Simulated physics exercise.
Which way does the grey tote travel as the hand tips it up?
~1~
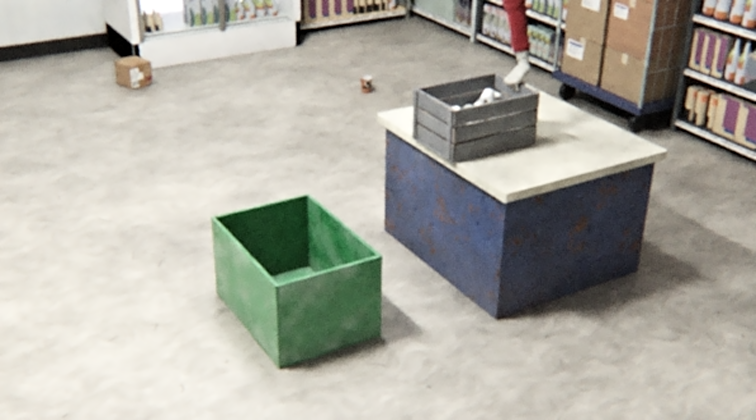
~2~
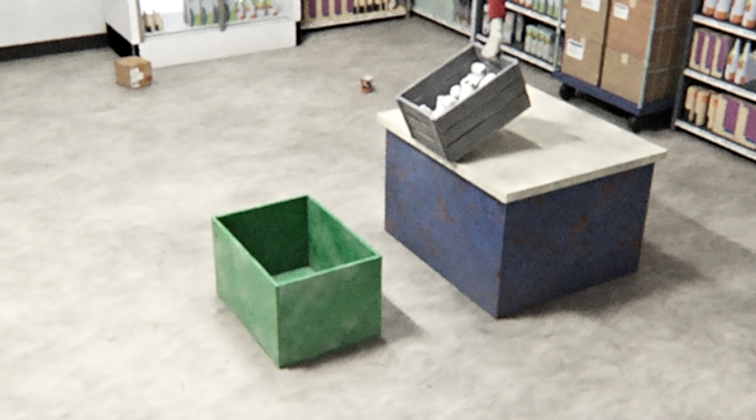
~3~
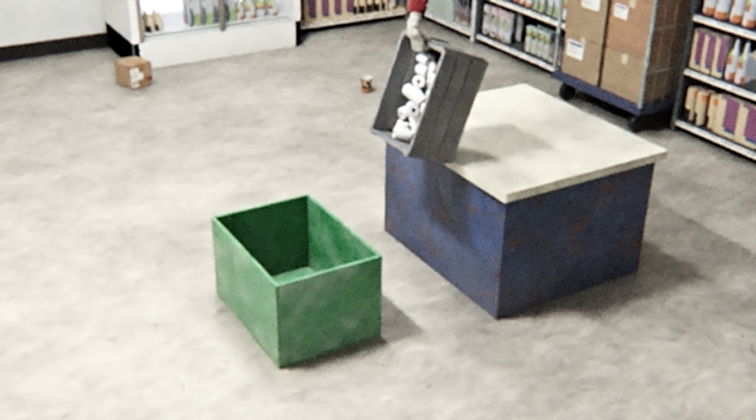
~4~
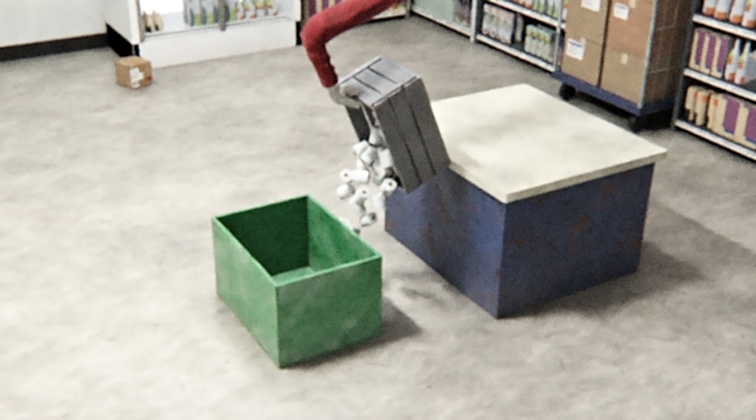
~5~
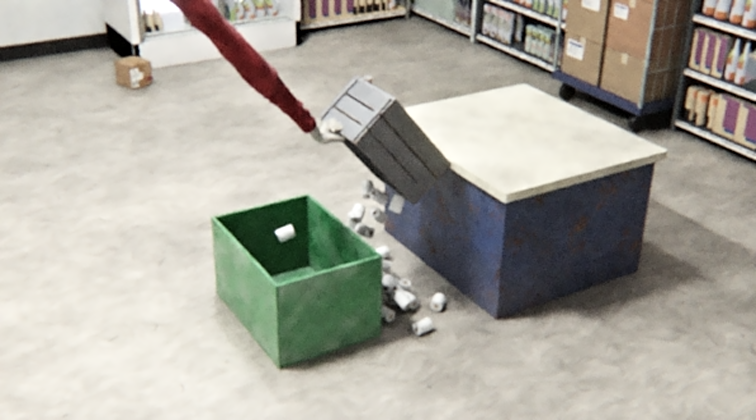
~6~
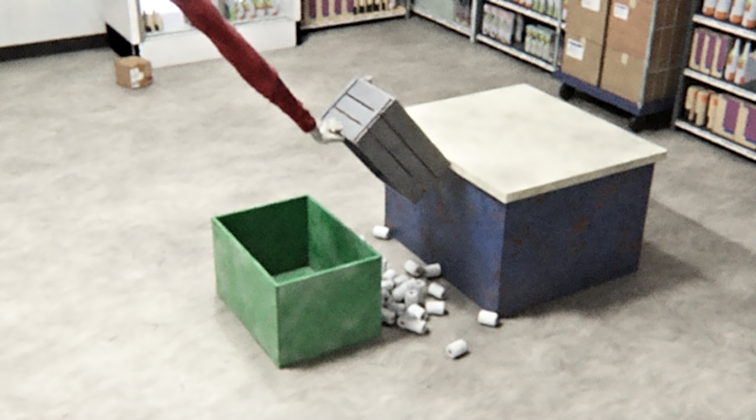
It moves to the left, going over the edge of the bench towards the green bin.
